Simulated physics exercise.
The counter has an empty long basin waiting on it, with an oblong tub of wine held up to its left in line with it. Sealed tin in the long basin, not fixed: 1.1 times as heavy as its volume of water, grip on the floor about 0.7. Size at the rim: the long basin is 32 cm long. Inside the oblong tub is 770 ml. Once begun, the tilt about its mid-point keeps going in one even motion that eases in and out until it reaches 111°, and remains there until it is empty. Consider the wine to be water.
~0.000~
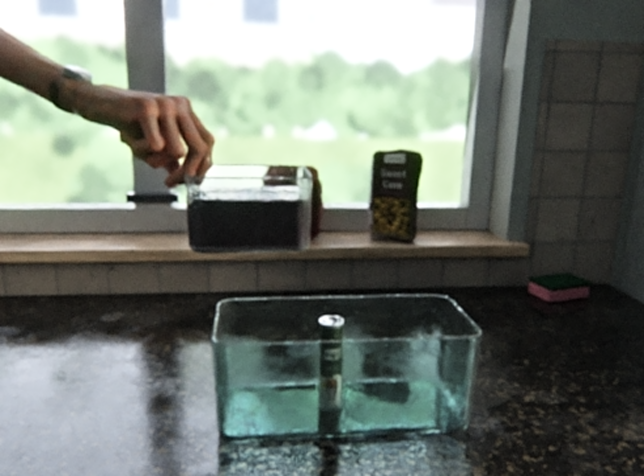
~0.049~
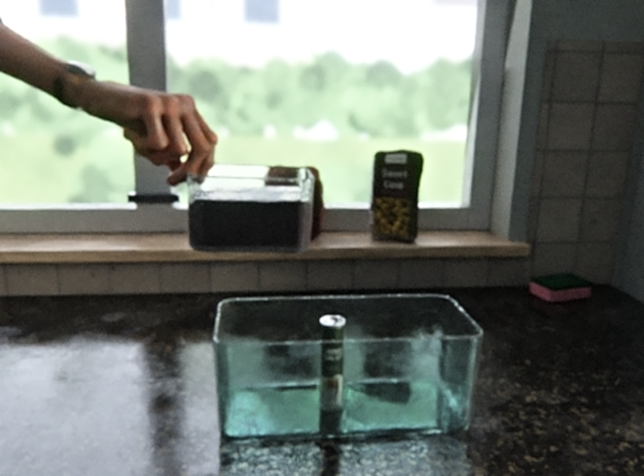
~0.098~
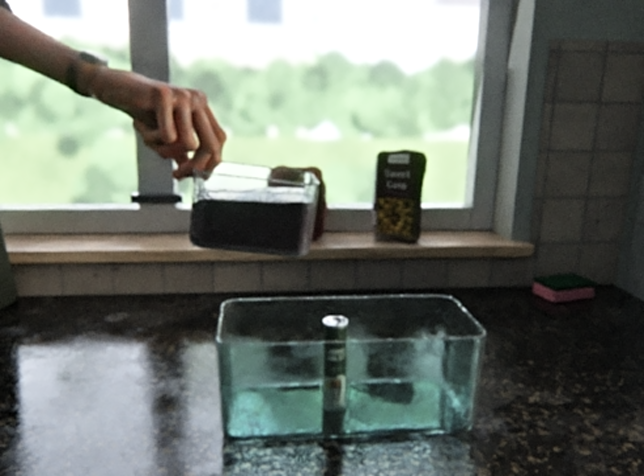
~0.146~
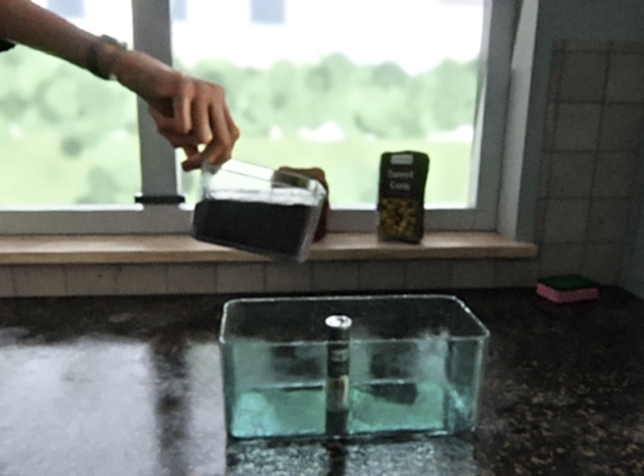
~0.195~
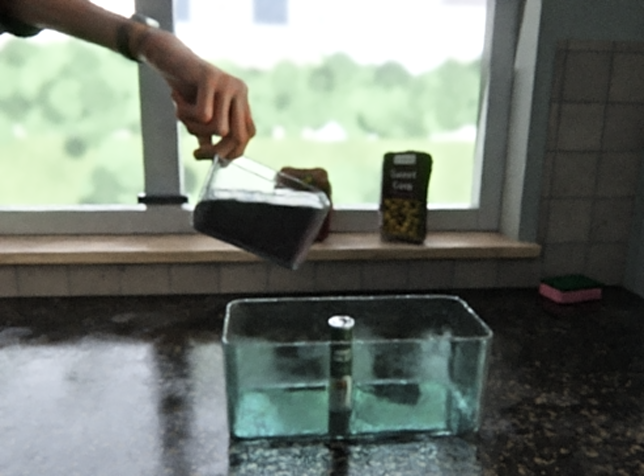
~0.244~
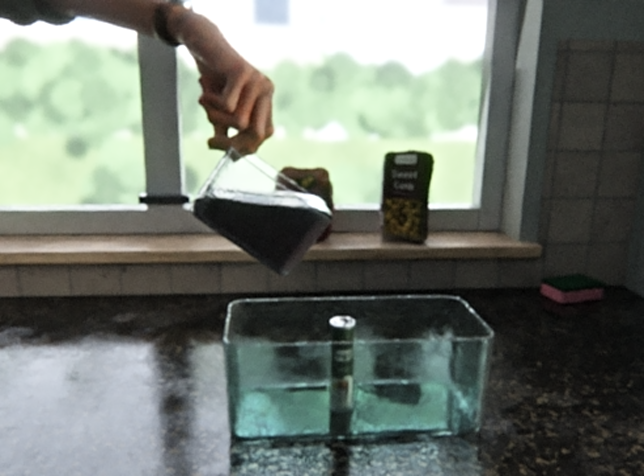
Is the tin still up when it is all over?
Yes, it stays on its base.
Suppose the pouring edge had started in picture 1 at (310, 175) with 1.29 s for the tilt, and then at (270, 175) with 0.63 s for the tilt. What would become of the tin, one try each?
Try 1: Still standing; try 2: Tipped over.
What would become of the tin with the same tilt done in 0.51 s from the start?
With that tilt, the tin stays on its base.
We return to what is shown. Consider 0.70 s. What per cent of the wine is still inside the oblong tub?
Around 5 in a hundred.
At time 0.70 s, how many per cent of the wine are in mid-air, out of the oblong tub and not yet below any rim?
I'd put it at about 6 per cent of the liquid.
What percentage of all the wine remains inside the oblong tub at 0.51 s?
Some 26 % of it is still there.
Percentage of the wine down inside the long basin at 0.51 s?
Fraction in basin: Approx. 30%.
By 0.51 s the tilt is 101° and 26 per cent is still to pour; the tin stands where it began.
By 0.70 s the tilt is 111° and 5 per cent is still to pour; the tin stands where it began.
By 0.91 s the tilt is 111° and 0 per cent is still to pour; the tin stands where it began.
By 1.13 s the tilt is 111° and 0 per cent is still to pour; the tin stands where it began.
At rest the tin stands where it began.
